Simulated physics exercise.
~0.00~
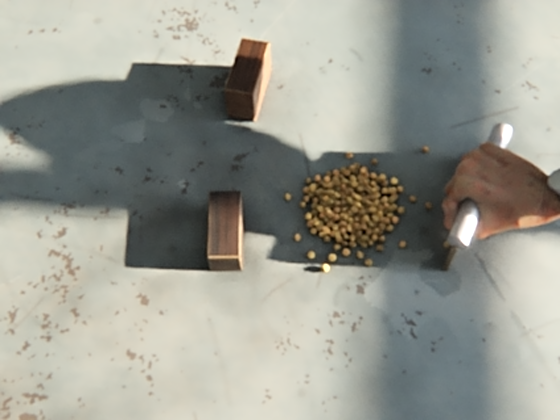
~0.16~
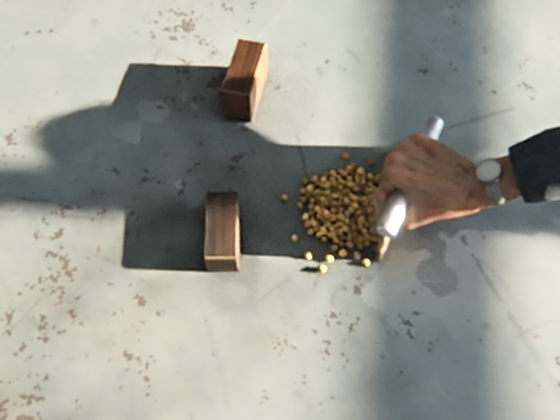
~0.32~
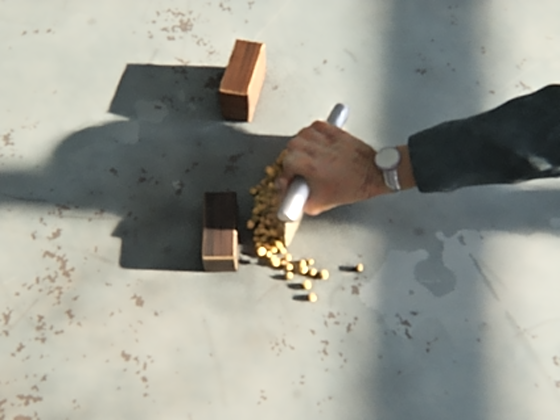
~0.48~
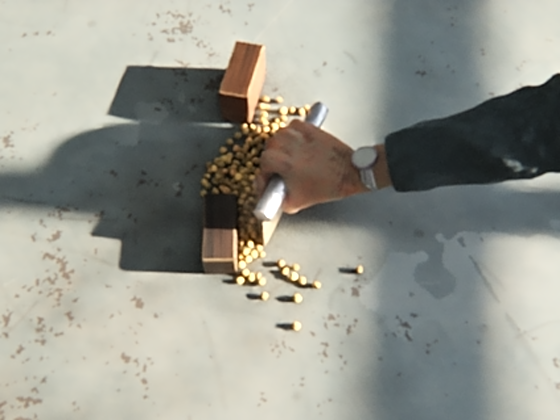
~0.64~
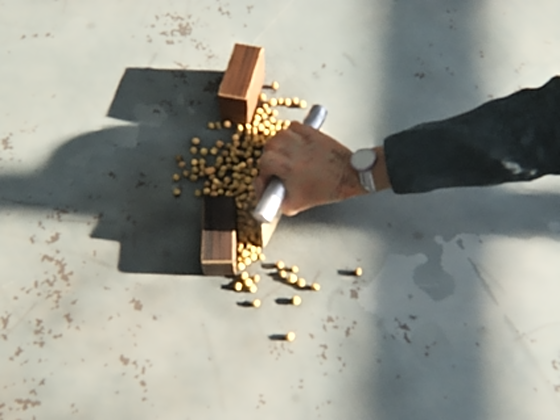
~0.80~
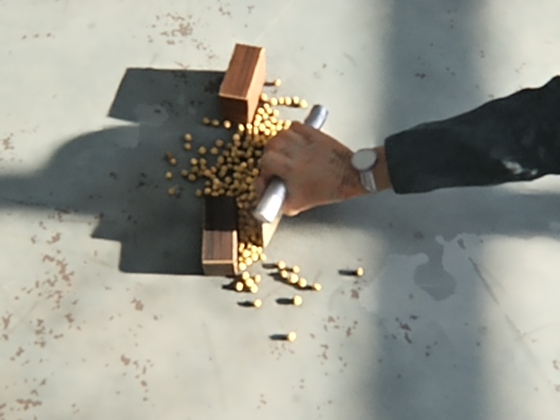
A hand sweeps dried chickpeas left with a scraper, and most stop before two wooden blocks.
